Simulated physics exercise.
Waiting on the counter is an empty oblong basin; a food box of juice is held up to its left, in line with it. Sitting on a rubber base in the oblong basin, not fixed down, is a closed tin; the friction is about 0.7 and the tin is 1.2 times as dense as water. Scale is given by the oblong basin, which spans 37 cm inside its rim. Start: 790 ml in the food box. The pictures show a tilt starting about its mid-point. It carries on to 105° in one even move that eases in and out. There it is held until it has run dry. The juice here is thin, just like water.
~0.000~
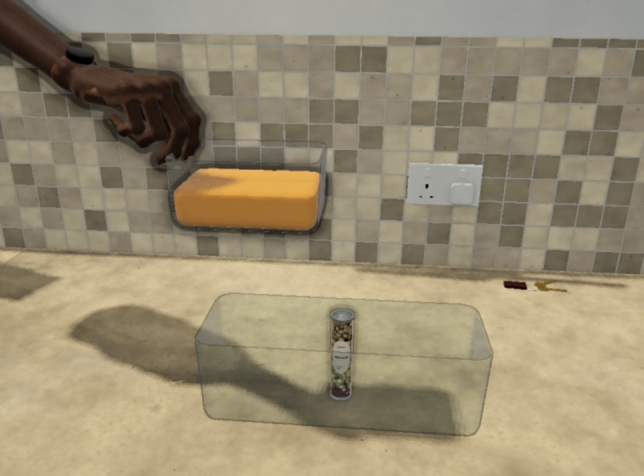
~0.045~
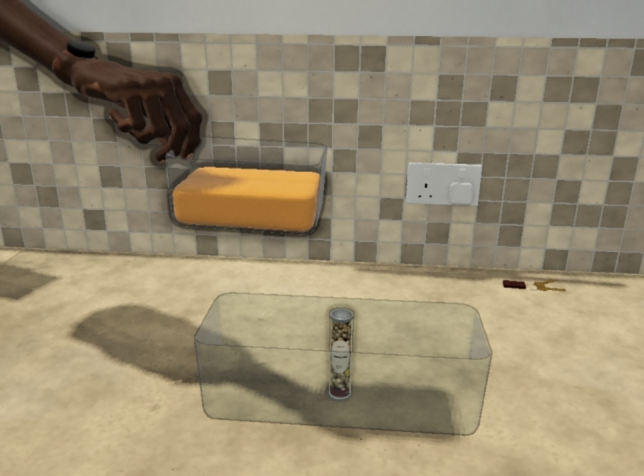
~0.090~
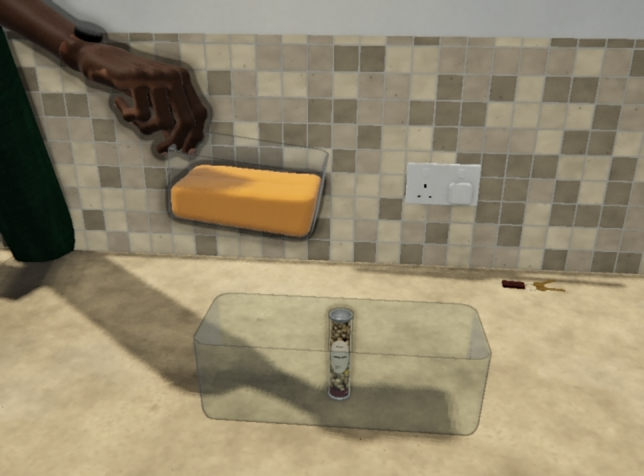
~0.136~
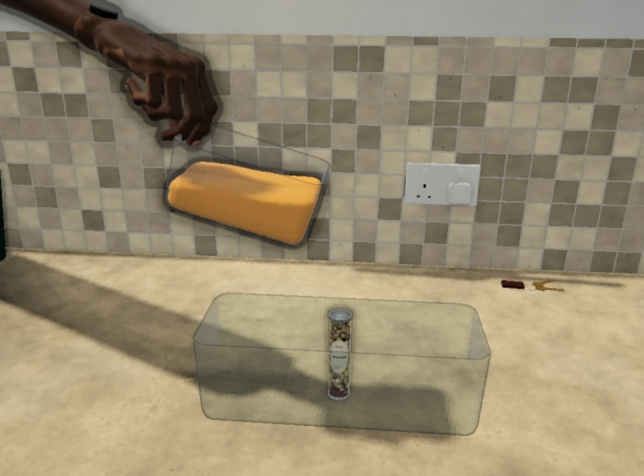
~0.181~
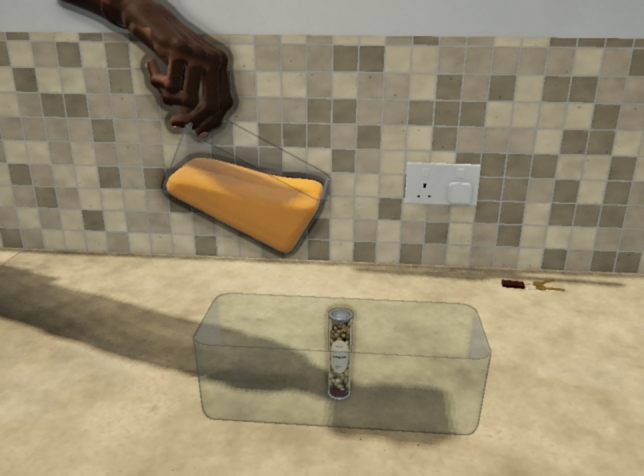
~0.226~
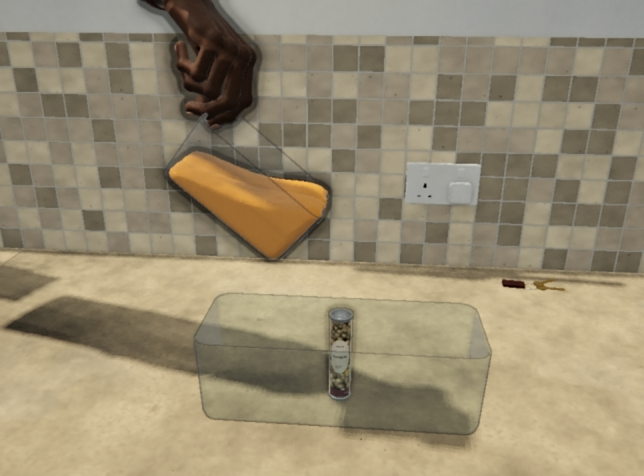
On a kitchen counter, a small closed tin stood inside a clear oblong basin while a dark hand above tilted a see-through box of orange juice further and further, its right side dipping down.
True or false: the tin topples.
False.
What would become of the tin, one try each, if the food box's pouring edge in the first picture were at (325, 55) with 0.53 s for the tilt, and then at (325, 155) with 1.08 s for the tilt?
Try 1: Still standing; try 2: Still standing.
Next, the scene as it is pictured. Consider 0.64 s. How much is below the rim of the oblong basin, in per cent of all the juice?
Close to 86 in a hundred.
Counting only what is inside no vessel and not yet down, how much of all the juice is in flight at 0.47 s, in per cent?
Near 62 per cent of it all.
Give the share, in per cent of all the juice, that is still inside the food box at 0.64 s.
I reckon near 3 per cent still sits there.
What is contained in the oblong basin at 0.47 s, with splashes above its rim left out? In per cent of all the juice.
I'd estimate some 22 percent of the liquid.
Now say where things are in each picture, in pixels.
In the first frame, it leans 0°; its right rim is at (323, 154); the juice meets the walls at (186, 179) and (320, 183); the oblong basin's rim runs from (207, 318) to (485, 332); the tin's top is at (342, 319).
In the second frame, it leans 2°; its right rim is at (323, 156); the juice meets the walls at (186, 177) and (320, 183).
In the third frame, it leans 7°; its right rim is at (325, 163); the juice meets the walls at (184, 176) and (319, 186).
In the fourth frame, it leans 16°; its right rim is at (327, 175); the juice meets the walls at (183, 172) and (319, 189).
In the fifth frame, it leans 27°; its right rim is at (327, 190); the juice meets the walls at (180, 167) and (321, 193).
In the sixth frame, it leans 40°; its right rim is at (324, 207); the juice meets the walls at (182, 159) and (326, 197).
Then, 0.47 s in, the tilt is 101° and 16 per cent is still to pour; the tin stands where it began.
Then, 0.64 s in, the tilt is 105° and 3 per cent is still to pour; the tin stands where it began.
Then, 0.83 s in, the tilt is 105° and 0 per cent is still to pour; the tin stands where it began.
Then, 1.03 s in, the tilt is 105° and 0 per cent is still to pour; the tin stands where it began.
Finally, the tin stands where it began.
